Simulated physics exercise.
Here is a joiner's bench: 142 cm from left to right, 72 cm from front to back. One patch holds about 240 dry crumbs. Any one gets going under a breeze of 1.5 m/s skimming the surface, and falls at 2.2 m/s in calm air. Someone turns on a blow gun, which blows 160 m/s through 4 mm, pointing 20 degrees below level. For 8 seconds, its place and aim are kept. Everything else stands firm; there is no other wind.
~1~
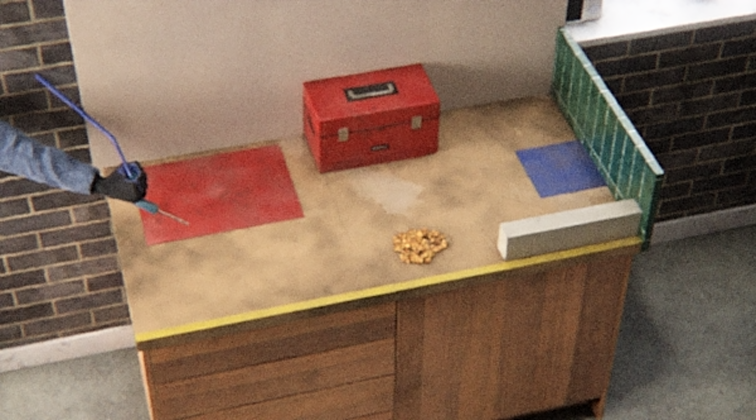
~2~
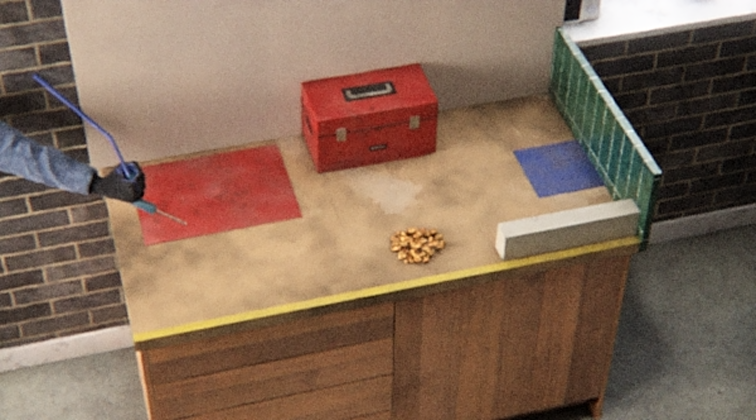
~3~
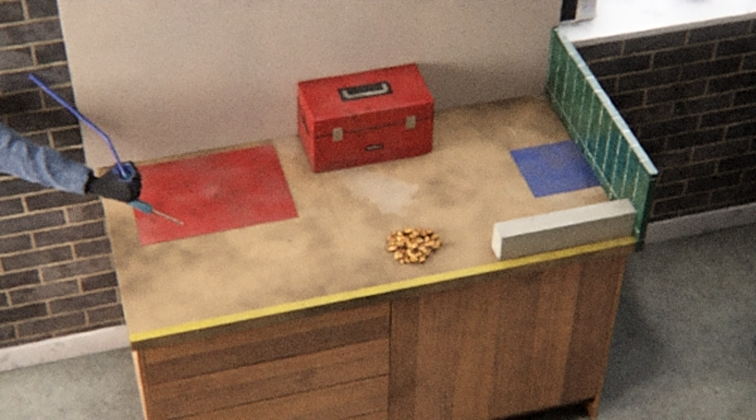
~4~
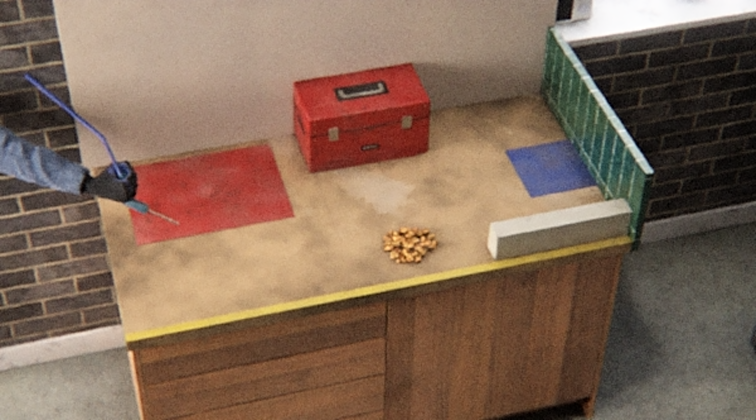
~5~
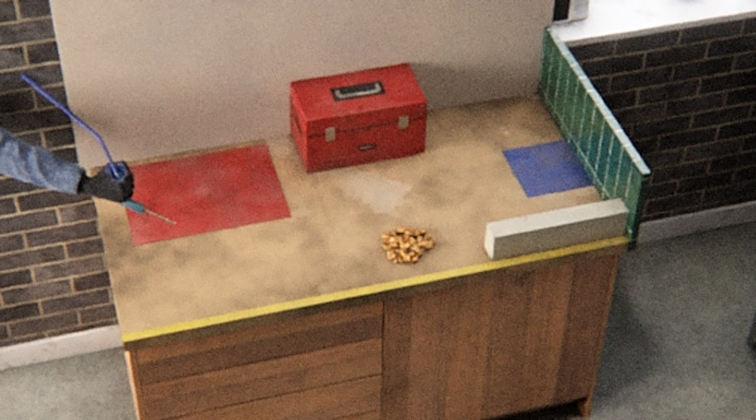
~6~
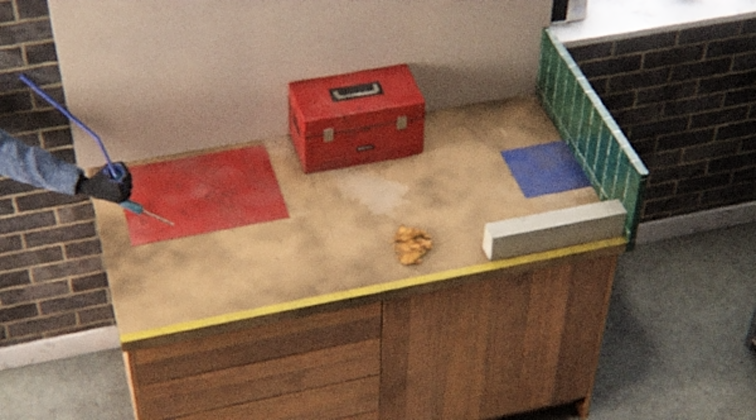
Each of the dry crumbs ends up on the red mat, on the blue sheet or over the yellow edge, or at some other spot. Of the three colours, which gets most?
I would say yellow.
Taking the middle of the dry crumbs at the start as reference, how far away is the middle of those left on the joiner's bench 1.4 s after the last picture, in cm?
About 60 cm.
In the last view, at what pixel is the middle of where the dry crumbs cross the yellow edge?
Around (486, 271).
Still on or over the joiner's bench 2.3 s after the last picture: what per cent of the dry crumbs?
About 60 %.
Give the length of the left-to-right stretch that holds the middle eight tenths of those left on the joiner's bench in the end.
0 cm, give or take.
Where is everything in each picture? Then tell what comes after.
The middle of the dry crumbs is near (421, 246), none has stirred yet and the mouth of the blow gun is at (189, 225), in the first frame.
The middle of the dry crumbs is near (419, 244), none has stirred yet, the red mat is centred on (214, 193), the blue sheet is centred on (559, 168) and the yellow edge is centred on (398, 290), in the second frame.
The middle of the dry crumbs is near (415, 244), none has stirred yet, the top of a plank is at (566, 217) and the top of a toolbox is at (365, 91), in the third frame.
The middle of the dry crumbs is near (411, 243) and none has stirred yet, in the fourth frame.
The middle of the dry crumbs is near (408, 244) and none has stirred yet, in the fifth frame.
The middle of the dry crumbs is near (412, 245), the farthest in sight from the blow gun is at (431, 243) and about 40 % have left their places, in the sixth frame.
Then, 1.4 s after the last picture the count stands so, 0 % are on the red mat, 8 % on the blue sheet and 44 % over the yellow edge; the middle of those still in play is near (608, 210).
Then, 2.3 s after the last picture the count stands so, 0 % are on the red mat, 8 % on the blue sheet and 45 % over the yellow edge; the middle of those still in play is near (608, 210).
Then, 4.2 s after the last picture the count stands so, 0 % are on the red mat, 8 % on the blue sheet and 45 % over the yellow edge; the middle of those still in play is near (608, 210).
Then, 7.8 s after the last picture, at the end, 0 % are on the red mat, 8 % on the blue sheet and 45 % over the yellow edge; the middle of those still in play is near (608, 210).
